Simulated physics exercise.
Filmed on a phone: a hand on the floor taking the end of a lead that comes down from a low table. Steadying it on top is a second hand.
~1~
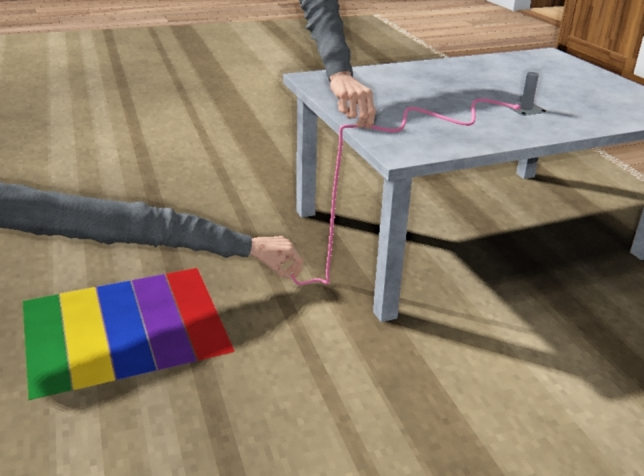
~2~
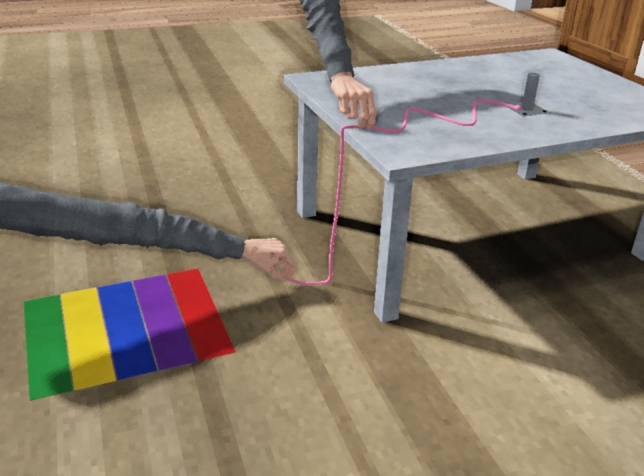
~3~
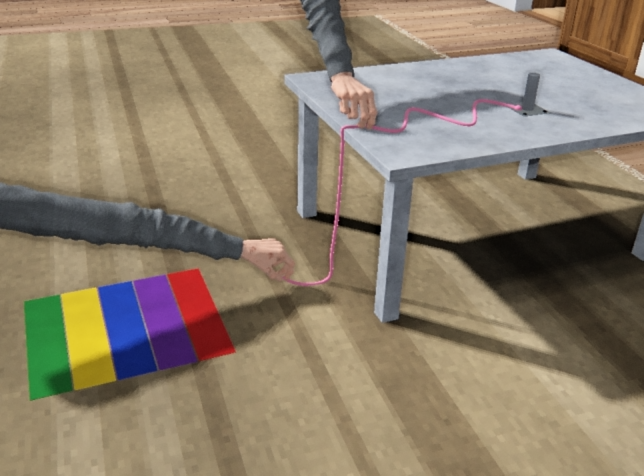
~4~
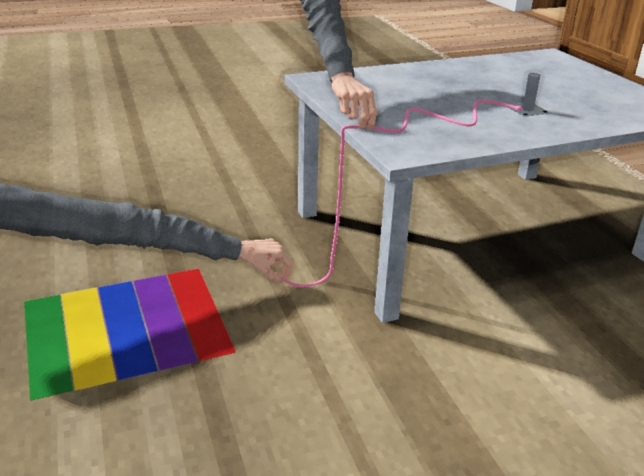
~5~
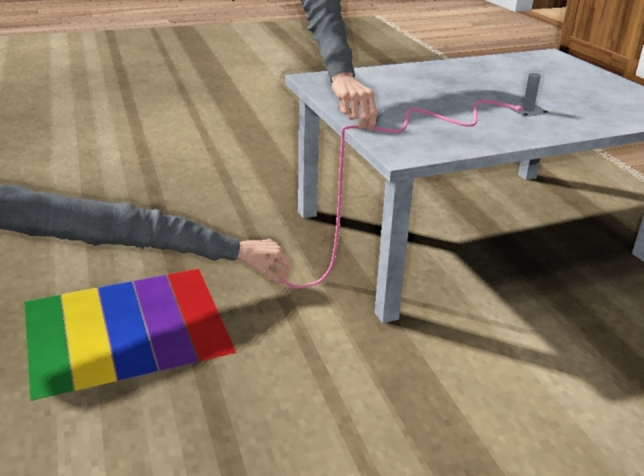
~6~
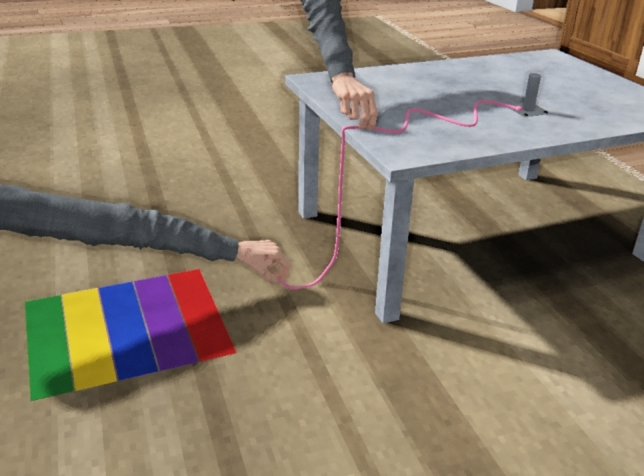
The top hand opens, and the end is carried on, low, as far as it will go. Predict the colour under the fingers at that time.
The green one.
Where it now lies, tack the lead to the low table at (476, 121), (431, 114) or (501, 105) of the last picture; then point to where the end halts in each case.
It would sit near (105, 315) the first time, (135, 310) the second and (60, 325) the third.
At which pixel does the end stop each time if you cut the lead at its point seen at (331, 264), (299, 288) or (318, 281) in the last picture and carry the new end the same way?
The three cuts give roughly (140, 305), (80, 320) and (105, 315) respectively.
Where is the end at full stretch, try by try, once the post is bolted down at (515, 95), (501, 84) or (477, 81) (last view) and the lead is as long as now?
Going by the last picture, roughly (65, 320), (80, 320) and (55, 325).
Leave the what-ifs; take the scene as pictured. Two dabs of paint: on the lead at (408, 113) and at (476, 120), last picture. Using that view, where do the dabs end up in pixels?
You'll find the first mark at (344, 138) and the second mark at (435, 121).
Early on, end near (107, 313); over blue.
Midway, end near (69, 321); over yellow.
At the end of the slack, end near (45, 326); over green. The end stops over the green strip.
